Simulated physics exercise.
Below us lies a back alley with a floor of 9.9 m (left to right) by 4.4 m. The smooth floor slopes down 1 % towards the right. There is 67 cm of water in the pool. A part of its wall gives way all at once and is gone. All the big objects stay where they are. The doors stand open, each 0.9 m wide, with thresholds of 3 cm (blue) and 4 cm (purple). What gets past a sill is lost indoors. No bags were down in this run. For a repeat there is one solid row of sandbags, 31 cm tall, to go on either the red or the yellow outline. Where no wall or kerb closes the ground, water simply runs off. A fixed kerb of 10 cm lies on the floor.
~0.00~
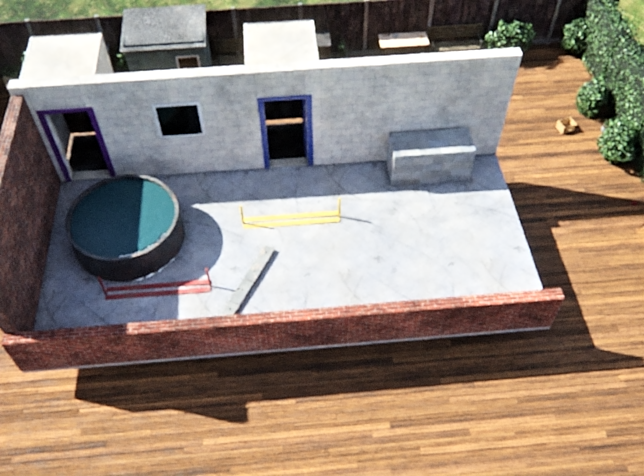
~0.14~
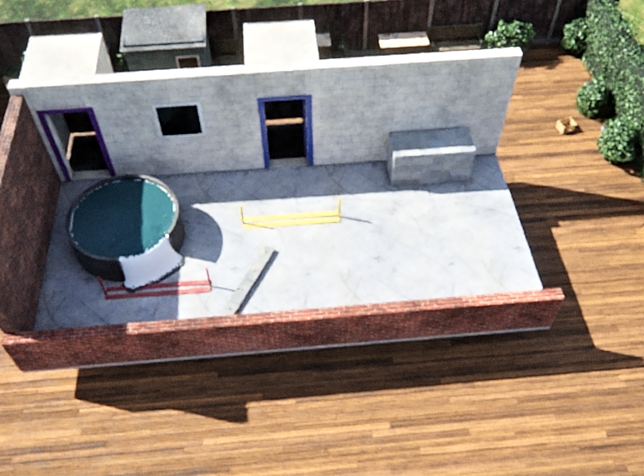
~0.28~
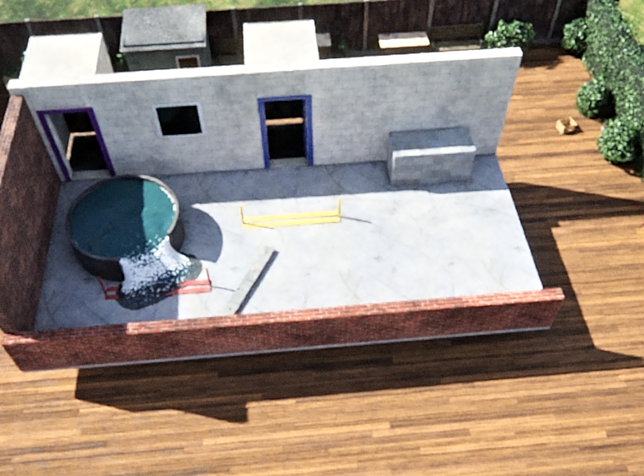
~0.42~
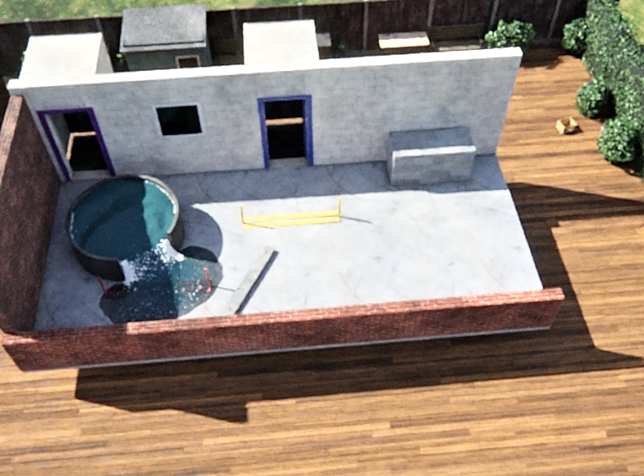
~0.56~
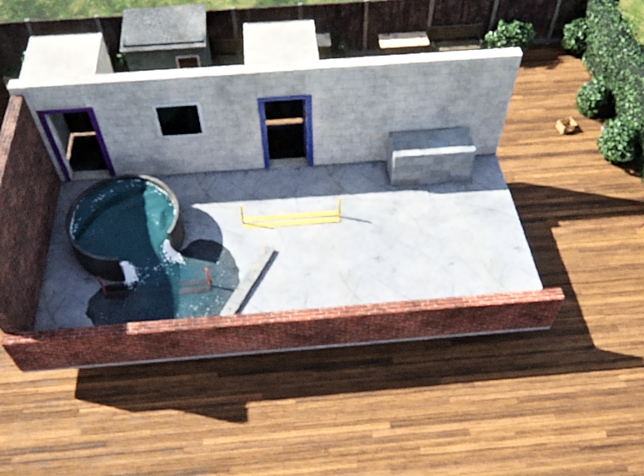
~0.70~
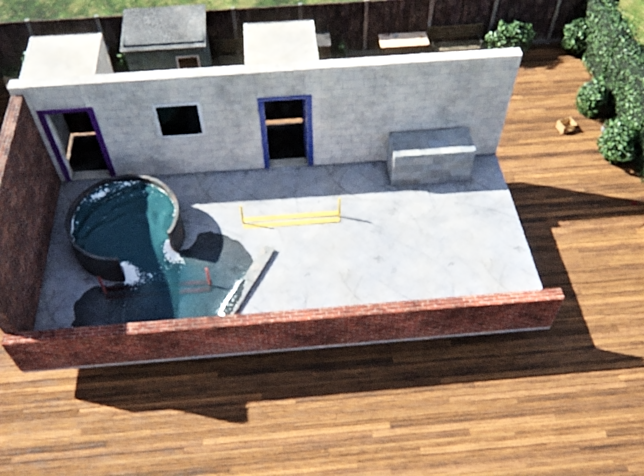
We see a round pool standing in a walled yard with a pale floor; part of its near side gives way, and water gushes out, spreading across the floor over the red outline and reaching the slanted grey barrier.
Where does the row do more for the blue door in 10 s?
The yellow mark.
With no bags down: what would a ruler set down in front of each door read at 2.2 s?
In cm: Blue 0, purple 0.
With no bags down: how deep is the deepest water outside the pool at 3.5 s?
Up to some 23 cm.
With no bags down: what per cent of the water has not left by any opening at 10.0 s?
Roughly 66 in a hundred.
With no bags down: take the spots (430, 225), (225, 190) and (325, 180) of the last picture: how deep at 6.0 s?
Roughly 2, 2 and 2 cm, in turn.
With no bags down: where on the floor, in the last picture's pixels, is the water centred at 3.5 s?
Near (204, 271).
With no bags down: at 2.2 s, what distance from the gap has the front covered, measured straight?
About 6.0 m.
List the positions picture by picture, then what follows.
The pool at (123, 218) is whole and still, 67 cm deep, in the first picture.
Water pours out at (151, 265) and has run 0.6 m, to (183, 261); typically 8 cm deep outside, 67 cm at the pool's back, in the second picture.
Water pours out at (152, 266) and has run 0.9 m, to (130, 306); typically 9 cm deep outside, 67 cm at the pool's back, in the third picture.
Water pours out at (152, 266) and has run 1.4 m, to (217, 280); typically 6 cm deep outside, 67 cm at the pool's back, in the fourth picture.
Water pours out at (152, 266) and has run 1.8 m, to (223, 309); typically 5 cm deep outside, 66 cm at the pool's back, in the fifth picture.
The front is at a hidden place, 2.3 m from the gap at (152, 266); 4.9 m2 of floor is under water; 57 cm left at the back of the pool, in the sixth picture.
After 1.4 s water covers 20 % of the floor and is deepest (39 cm) near (174, 331) in the run without bags; in at the blue door, 0 L with no bags, 0 L with the row on red, 0 L on yellow.
After 2.2 s water covers 30 % of the floor and is deepest (33 cm) near (220, 319) in the run without bags; in at the blue door, 0 L with no bags, 0 L with the row on red, 0 L on yellow.
After 3.5 s water covers 60 % of the floor and is deepest (23 cm) near (220, 312) in the run without bags; in at the blue door, 0 L with no bags, 5 L with the row on red, 0 L on yellow.
After 6.0 s water covers 90 % of the floor and is deepest (15 cm) near (164, 332) in the run without bags; in at the blue door, 7 L with no bags, 41 L with the row on red, 0 L on yellow.
After 10.0 s water covers 95 % of the floor and is deepest (10 cm) near (220, 312) in the run without bags; in at the blue door, 28 L with no bags, 112 L with the row on red, 0 L on yellow.
